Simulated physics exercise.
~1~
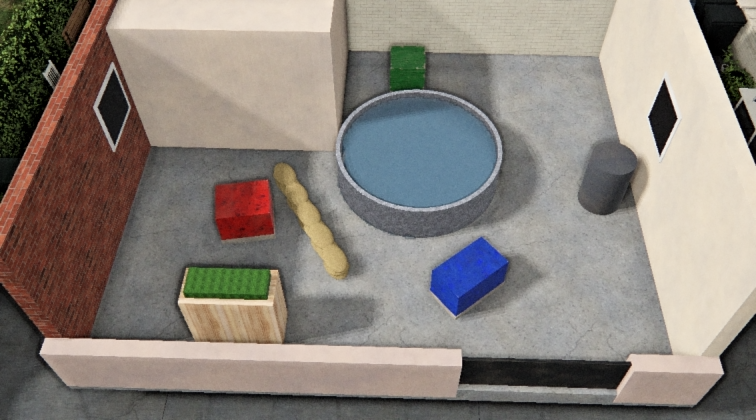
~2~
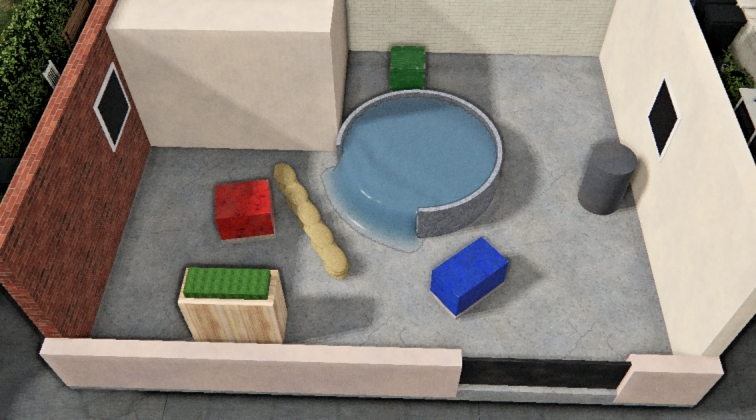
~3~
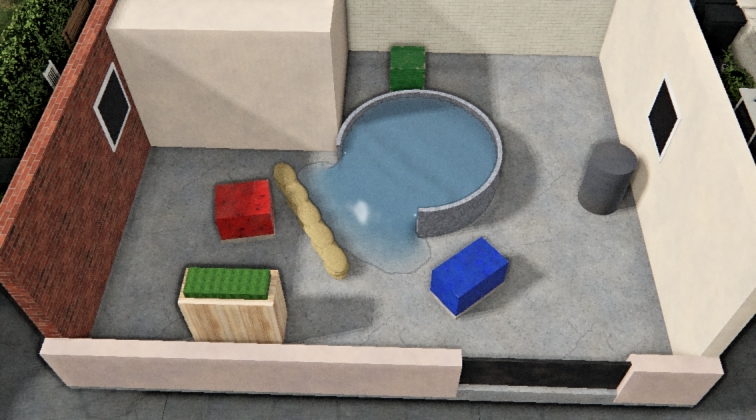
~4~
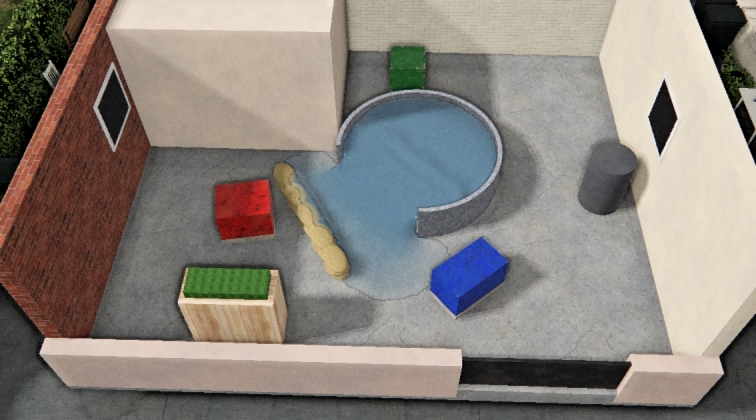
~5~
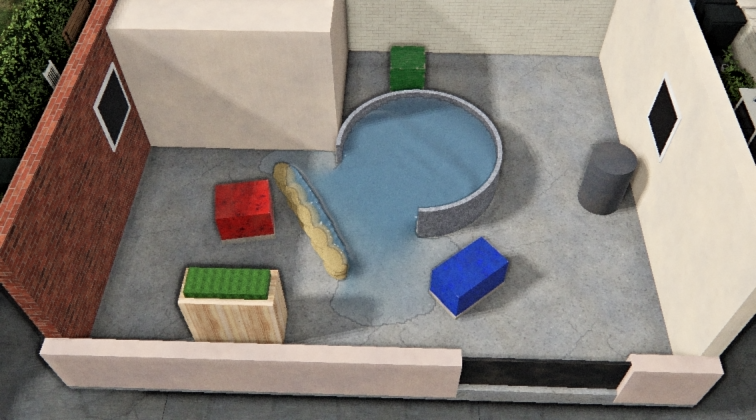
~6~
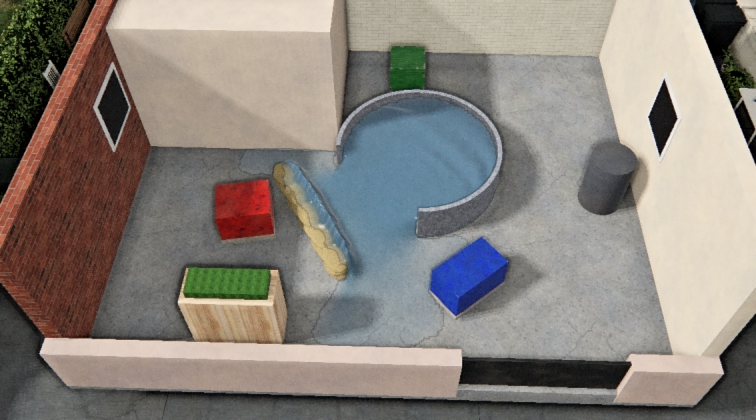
The footage shows water breaking out through the front-left side of a round pool in a walled yard, spreading across the grey floor to a lumpy tan barrier, then around its ends and between the red and blue crates.
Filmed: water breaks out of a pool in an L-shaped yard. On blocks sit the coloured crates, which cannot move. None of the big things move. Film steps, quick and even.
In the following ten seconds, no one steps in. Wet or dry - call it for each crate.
Calls: Red crate - wet; blue crate - wet; green crate - dry.
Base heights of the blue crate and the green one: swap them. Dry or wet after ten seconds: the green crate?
The green crate stays clear.
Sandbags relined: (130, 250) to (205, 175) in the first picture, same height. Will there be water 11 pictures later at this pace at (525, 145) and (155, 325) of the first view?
Result, in order - still bone dry, then drenched.
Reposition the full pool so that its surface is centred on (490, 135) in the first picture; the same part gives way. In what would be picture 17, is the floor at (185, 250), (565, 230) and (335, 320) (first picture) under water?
Results in order - left untouched, left untouched, swamped.
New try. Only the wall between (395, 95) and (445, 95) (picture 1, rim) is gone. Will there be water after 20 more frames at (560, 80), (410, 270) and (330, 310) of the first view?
Order as asked: Swamped, untouched, untouched.
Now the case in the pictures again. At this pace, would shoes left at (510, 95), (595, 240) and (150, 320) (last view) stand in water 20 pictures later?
Taking the three spots one by one, I'd call them clear, clear and drenched.
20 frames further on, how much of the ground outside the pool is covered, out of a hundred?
Around 60 percent of it.
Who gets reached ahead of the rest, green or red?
I'd go with the crate marked red.
A moment on, water covers 25 % of the floor; the red crate water round its plinth, the blue crate water round its plinth, the green crate not reached.
Next, water covers 35 % of the floor; the red crate water round its plinth, the blue crate water round its plinth, the green crate not reached.
Then, water covers 60 % of the floor; the red crate water round its plinth, the blue crate water round its plinth, the green crate water round its plinth.
Later, water covers 75 % of the floor; the red crate water round its plinth, the blue crate water round its plinth, the green crate water round its plinth.
In the end, water covers 95 % of the floor; the red crate was topped, the blue crate was topped, the green crate stayed above the water.
